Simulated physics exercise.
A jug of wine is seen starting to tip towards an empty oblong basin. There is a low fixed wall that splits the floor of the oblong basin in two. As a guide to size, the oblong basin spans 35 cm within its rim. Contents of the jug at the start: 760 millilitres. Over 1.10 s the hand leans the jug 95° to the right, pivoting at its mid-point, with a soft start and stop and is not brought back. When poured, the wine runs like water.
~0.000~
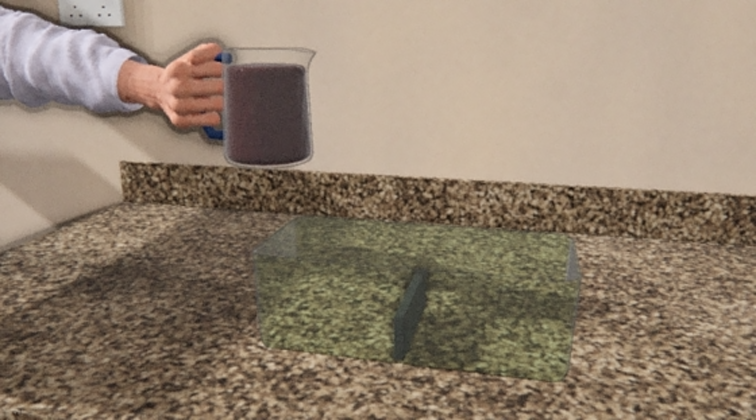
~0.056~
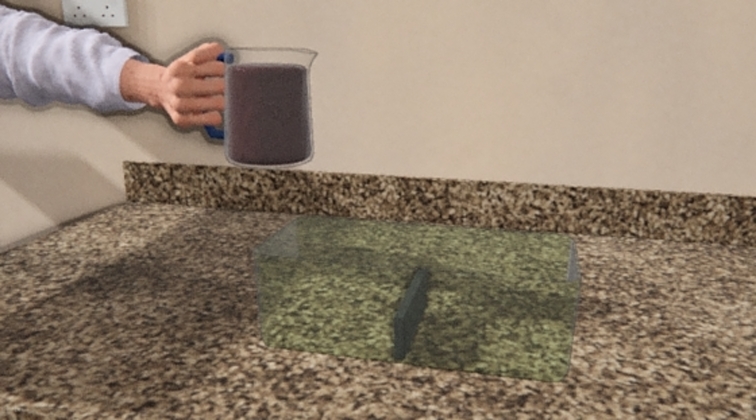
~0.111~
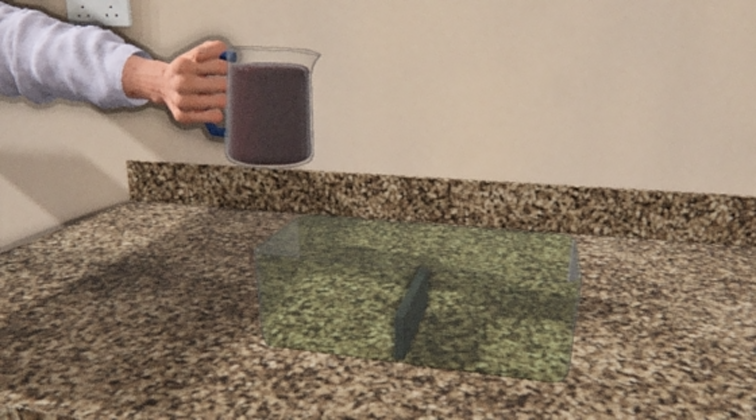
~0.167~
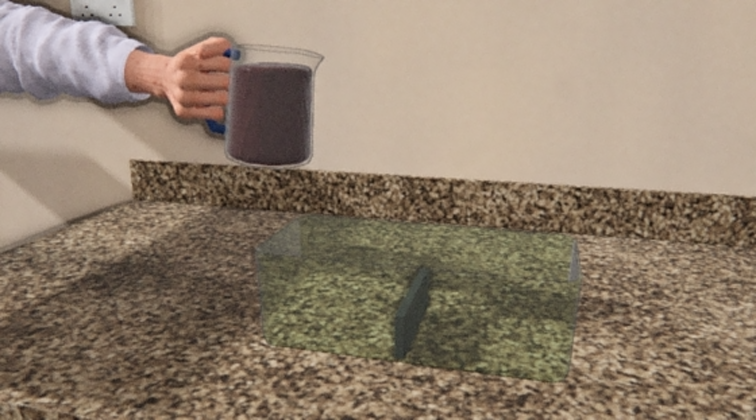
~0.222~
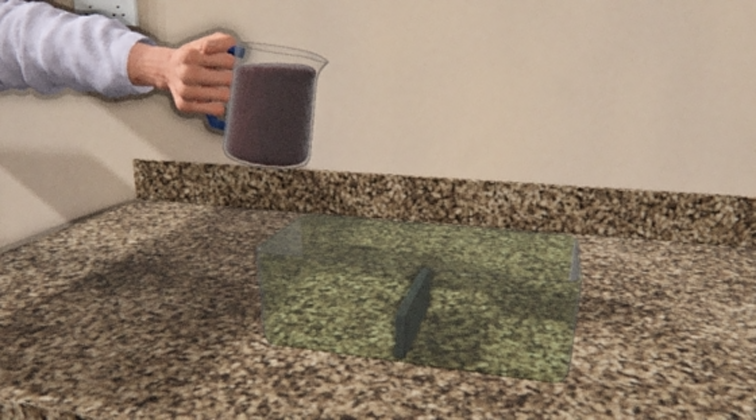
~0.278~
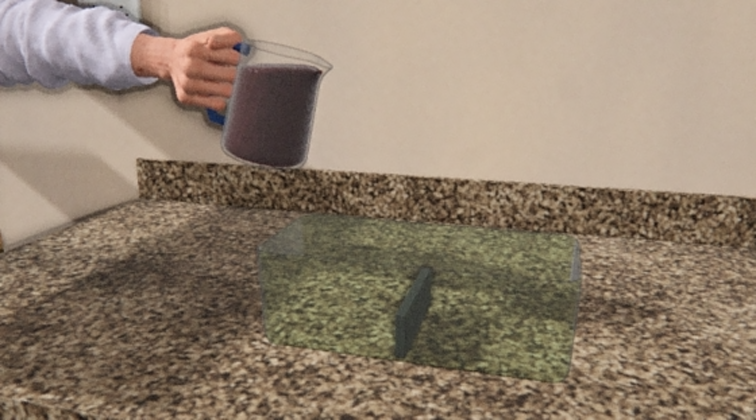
On a speckled stone counter against a pale wall, a hand at the left holds up a clear jug of dark wine above an empty, see-through oblong basin with a low divider inside. The jug starts upright, then the hand leans it slowly and slightly to the right, the wine staying inside.
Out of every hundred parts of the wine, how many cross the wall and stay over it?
About 9 in every hundred.
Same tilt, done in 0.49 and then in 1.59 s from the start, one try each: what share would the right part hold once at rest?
15 and 10 %.
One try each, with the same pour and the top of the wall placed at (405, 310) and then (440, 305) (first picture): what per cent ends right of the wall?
First try about 45 %, second try about 5 %.
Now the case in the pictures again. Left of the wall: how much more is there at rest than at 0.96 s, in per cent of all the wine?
Close to 60% of the whole.
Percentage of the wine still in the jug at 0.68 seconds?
Near 86 in a hundred.
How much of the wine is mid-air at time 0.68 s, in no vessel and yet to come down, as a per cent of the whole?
Around 12 percent.
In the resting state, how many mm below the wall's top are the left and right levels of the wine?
For the left, around 26 mm; for the right, around 50 mm.
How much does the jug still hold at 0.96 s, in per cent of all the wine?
About 46 percent.
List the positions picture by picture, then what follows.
Tilt 0°; pouring edge (316, 51); surface from (232, 66) to (306, 67); the oblong basin's rim runs from (275, 235) to (576, 258); the wall's top is at (412, 292), in the first picture.
Tilt 1°; pouring edge (317, 52); surface from (234, 65) to (307, 67), in the second picture.
Tilt 2°; pouring edge (320, 54); surface from (236, 66) to (309, 68), in the third picture.
Tilt 5°; pouring edge (324, 57); surface from (240, 66) to (313, 69), in the fourth picture.
Tilt 9°; pouring edge (328, 61); surface from (242, 70) to (317, 69), in the fifth picture.
Tilt 14°; pouring edge (332, 67); surface from (243, 78) to (323, 69), in the sixth picture.
Then, 0.68 s in, the tilt is 64° and 87 per cent is still to pour, 2 is left of the wall and 0 right of it.
Then, 0.96 s in, the tilt is 92° and 47 per cent is still to pour, 27 is left of the wall and 5 right of it.
Then, 1.27 s in, the tilt is 95° and 16 per cent is still to pour, 67 is left of the wall and 8 right of it.
Then, 1.60 s in, the tilt is 95° and 6 per cent is still to pour, 82 is left of the wall and 9 right of it.
Finally, 88 per cent lies left of the wall, 9 right of it and 2 outside.
